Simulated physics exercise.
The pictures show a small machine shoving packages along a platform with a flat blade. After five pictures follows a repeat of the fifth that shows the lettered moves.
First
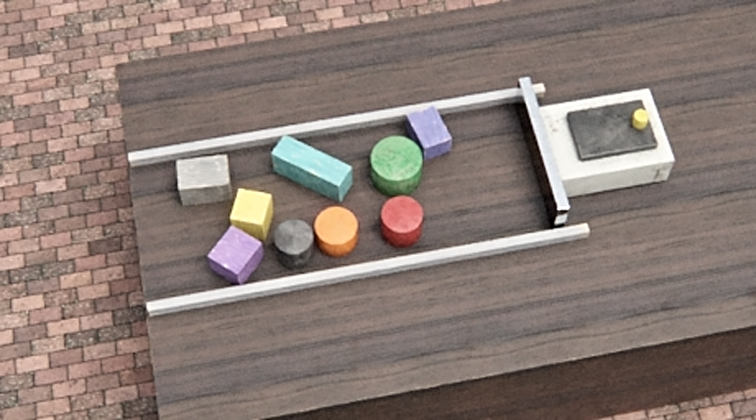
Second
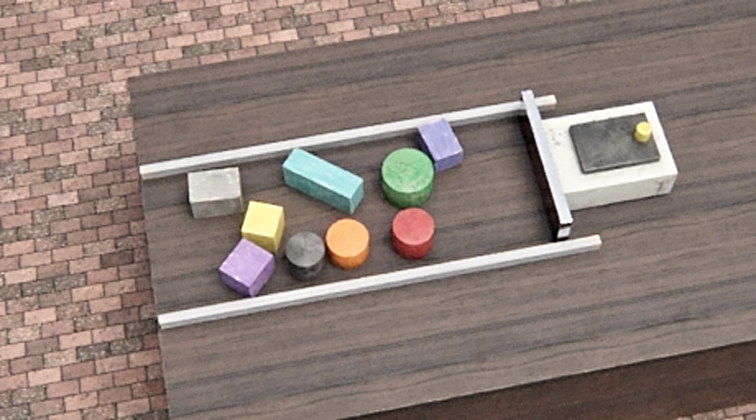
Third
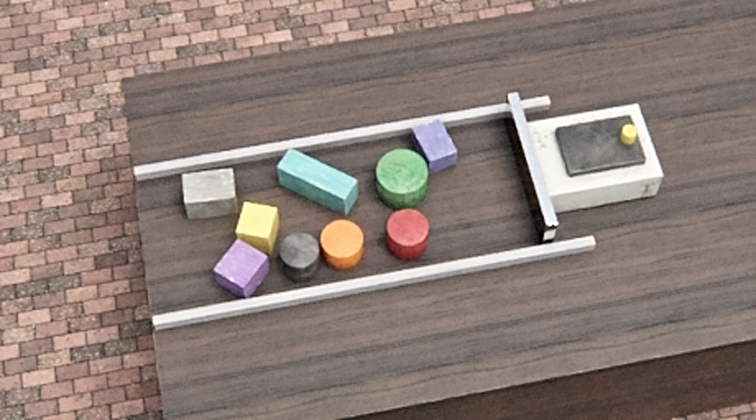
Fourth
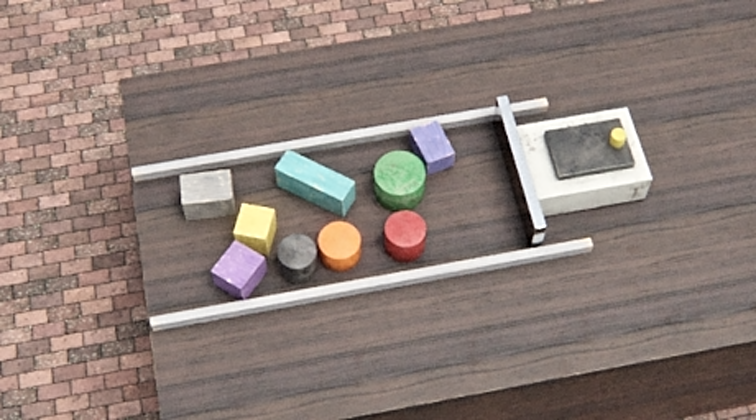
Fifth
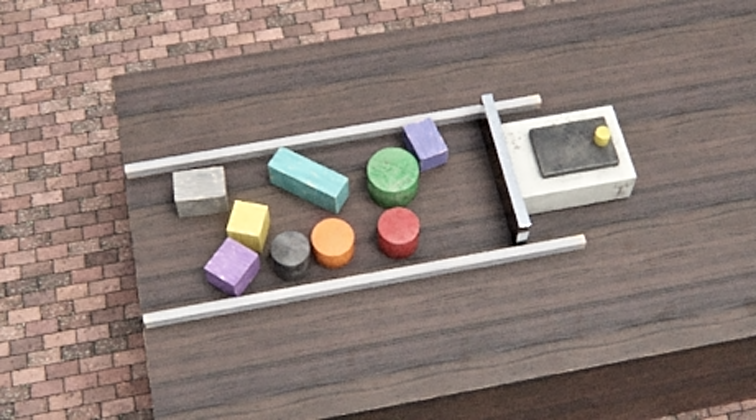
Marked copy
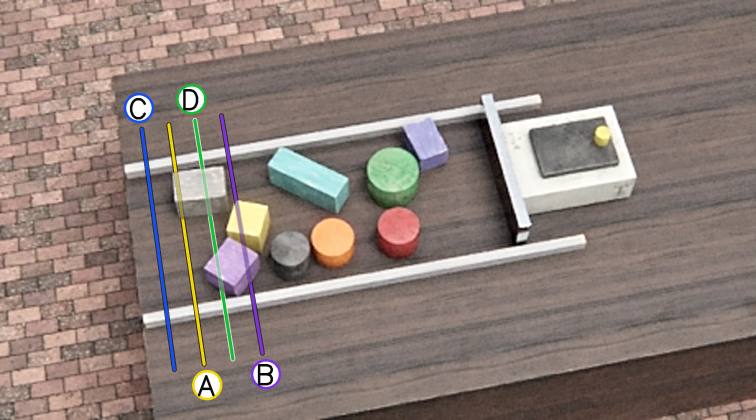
A small white machine with a flat blade crept left between two pale rails on a wooden platform, drawing closer to a group of colourful blocks and round canisters, which stayed in their places.
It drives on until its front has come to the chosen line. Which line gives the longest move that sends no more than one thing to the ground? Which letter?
At B, and not beyond.
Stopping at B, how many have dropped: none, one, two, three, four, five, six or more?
The count is none.
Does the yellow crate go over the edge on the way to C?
Yes.
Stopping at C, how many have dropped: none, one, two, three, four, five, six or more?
Six or more.
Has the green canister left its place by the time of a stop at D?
By then, yes.
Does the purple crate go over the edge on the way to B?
By then, no.
On the copy, A at (186, 238); B at (241, 228); C at (157, 243); D at (213, 233).
On B. First, robot (475, 164); blue crate (379, 148); green canister (379, 187).
Then, robot (381, 180); purple crate (200, 284); yellow crate (219, 232).
Finally, robot (308, 193); yellow crate (144, 245); grey crate (141, 194); none fallen.
By contrast, A drops six; C drops seven; D drops three.
